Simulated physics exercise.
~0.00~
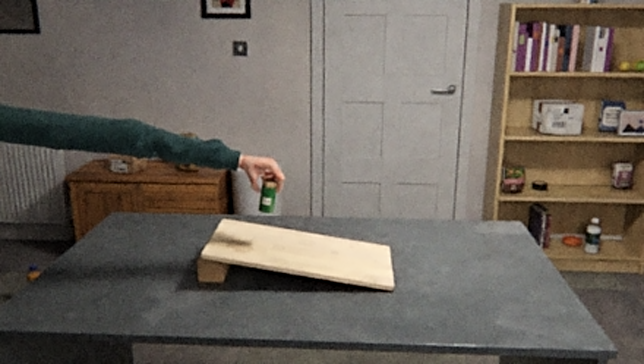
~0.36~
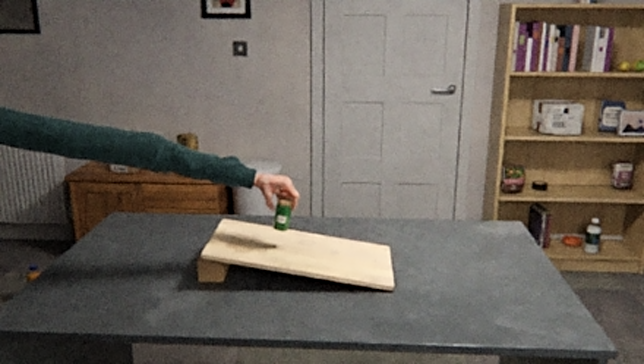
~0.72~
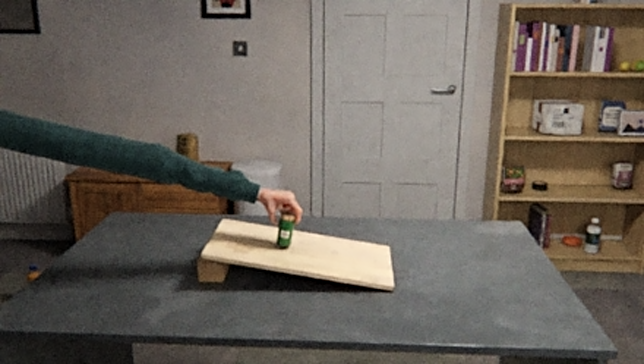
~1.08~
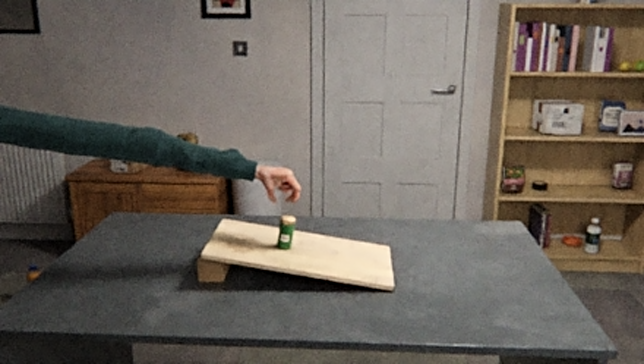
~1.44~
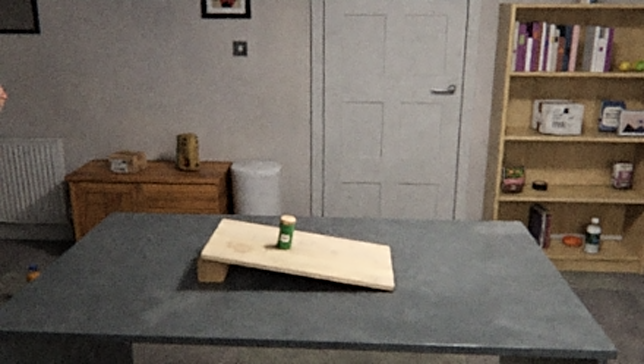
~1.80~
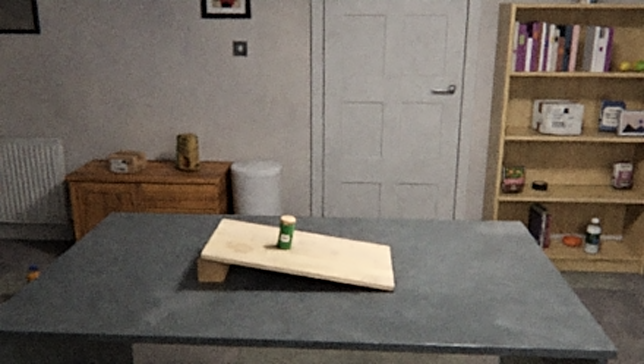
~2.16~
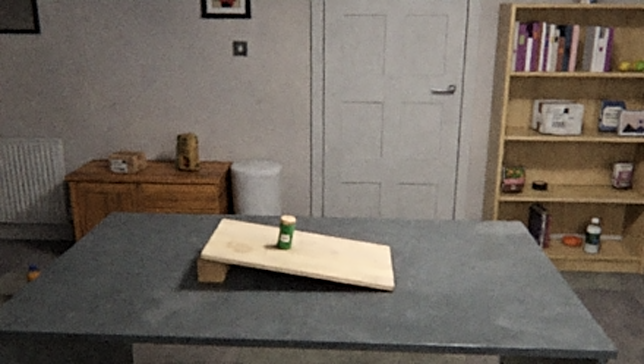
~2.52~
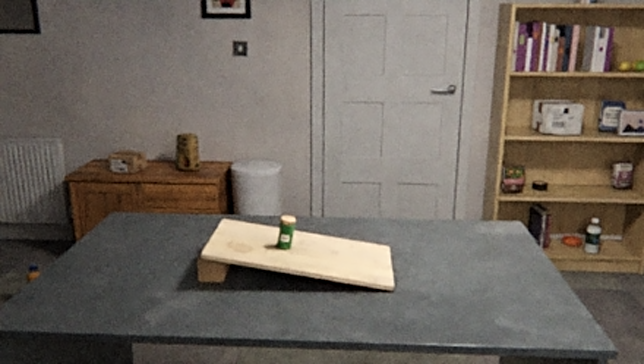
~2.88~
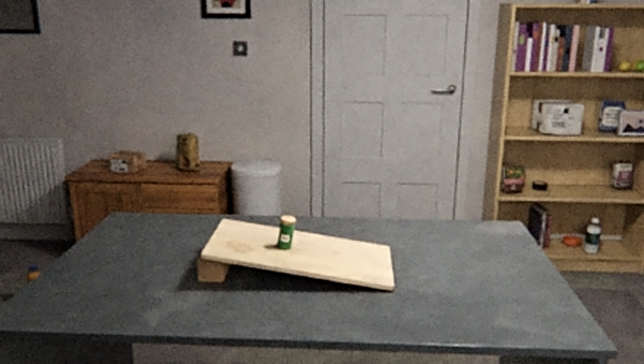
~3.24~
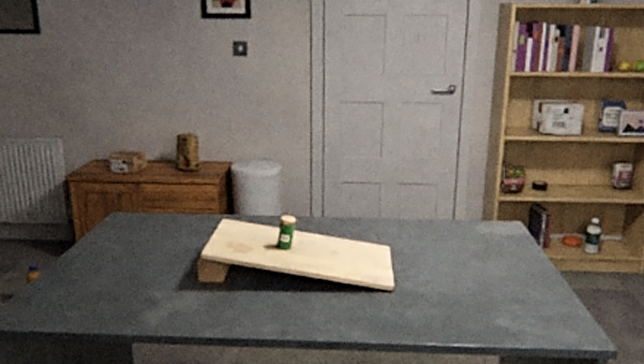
A small green shaker with a pale lid, held by a hand in a dark green sleeve reaching in from the left, hovers over a wooden board propped up at its left end on a grey table. The hand carries it a little to the right and lowers it until it stands on the sloping surface. The fingers then open and lift away, and the arm withdraws to the left, out of view. Left alone, the shaker neither slides nor tips. It remains standing on the slope, tilted slightly with the board, which also stays in place.
